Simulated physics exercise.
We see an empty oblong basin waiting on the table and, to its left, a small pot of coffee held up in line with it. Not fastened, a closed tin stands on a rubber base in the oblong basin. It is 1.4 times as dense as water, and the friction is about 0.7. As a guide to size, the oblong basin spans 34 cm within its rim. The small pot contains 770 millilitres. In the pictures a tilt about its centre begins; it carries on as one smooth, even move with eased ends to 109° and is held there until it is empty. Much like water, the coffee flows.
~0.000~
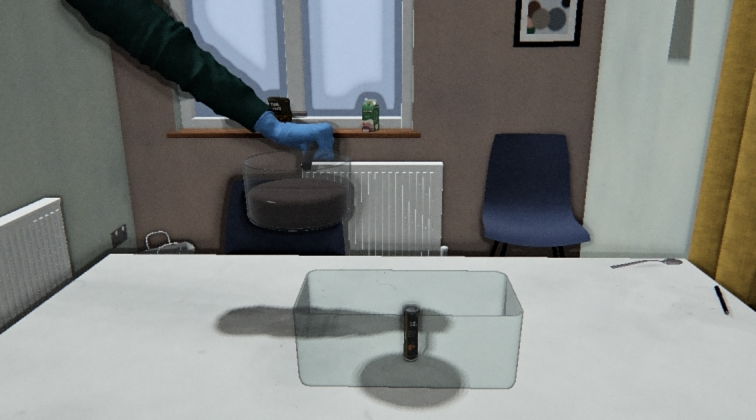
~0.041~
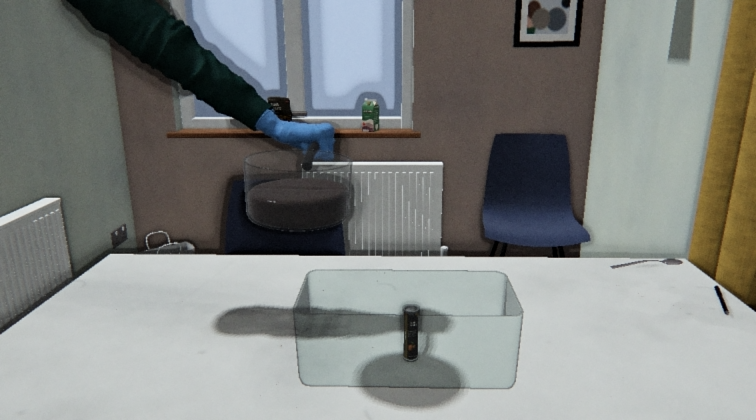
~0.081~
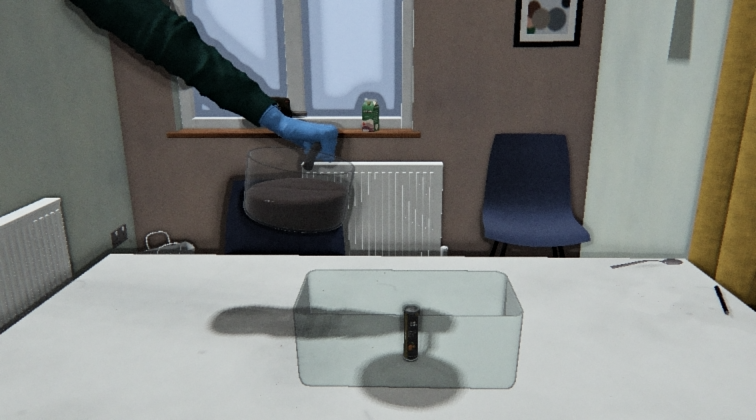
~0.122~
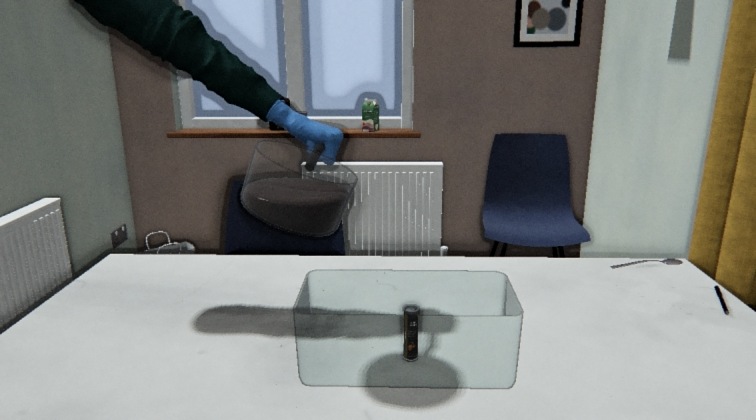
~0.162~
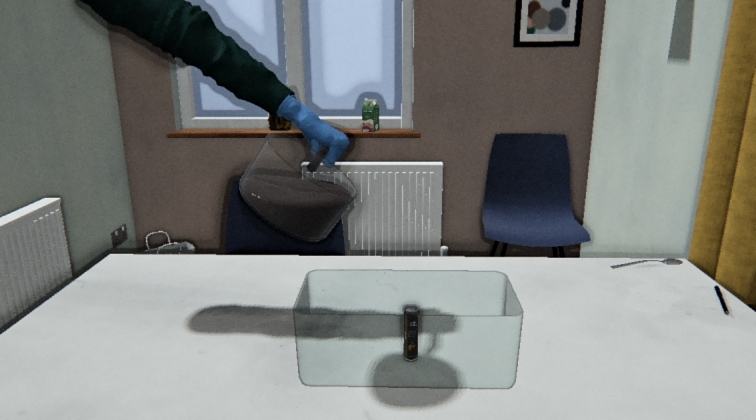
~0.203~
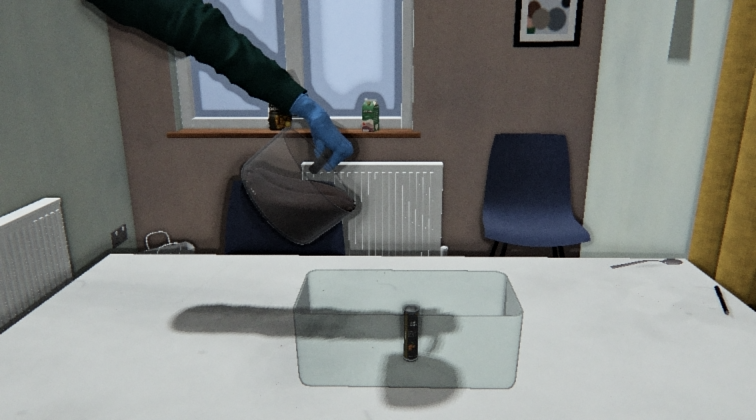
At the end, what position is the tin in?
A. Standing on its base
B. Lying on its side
A, standing on its base.
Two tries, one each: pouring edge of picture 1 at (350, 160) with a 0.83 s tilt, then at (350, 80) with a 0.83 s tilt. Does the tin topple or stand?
First it tips over; then it tips over.
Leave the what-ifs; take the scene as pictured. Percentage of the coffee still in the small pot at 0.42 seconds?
Still held: Roughly 22 % of the total.
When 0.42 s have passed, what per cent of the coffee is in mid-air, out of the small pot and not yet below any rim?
Near 52 in a hundred.
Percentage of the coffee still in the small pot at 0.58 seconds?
I reckon near 5 per cent still sits there.
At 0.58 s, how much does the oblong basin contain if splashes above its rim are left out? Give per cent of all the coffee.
Near 86 per cent of the total.
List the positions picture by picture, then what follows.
Tilt 0°; pouring edge (350, 161); surface from (251, 189) to (349, 190); the oblong basin's rim runs from (301, 291) to (514, 293); the tin's top is at (411, 311), in the first frame.
Tilt 3°; pouring edge (351, 163); surface from (250, 189) to (349, 190), in the second frame.
Tilt 10°; pouring edge (354, 170); surface from (250, 188) to (349, 191), in the third frame.
Tilt 21°; pouring edge (356, 181); surface from (246, 185) to (350, 192), in the fourth frame.
Tilt 35°; pouring edge (356, 195); surface from (245, 178) to (352, 196), in the fifth frame.
Tilt 52°; pouring edge (352, 210); surface from (248, 167) to (347, 199); 1 per cent is over the edge, in the sixth frame.
By 0.42 s the tilt is 109° and 23 per cent is still to pour; the tin stands where it began.
By 0.58 s the tilt is 109° and 5 per cent is still to pour; the tin stands 1 cm from where it began.
By 0.74 s the tilt is 109° and 0 per cent is still to pour; the tin stands 1 cm from where it began.
By 0.92 s the tilt is 109° and 0 per cent is still to pour; the tin stands where it began.
At rest the tin stands 1 cm from where it began.
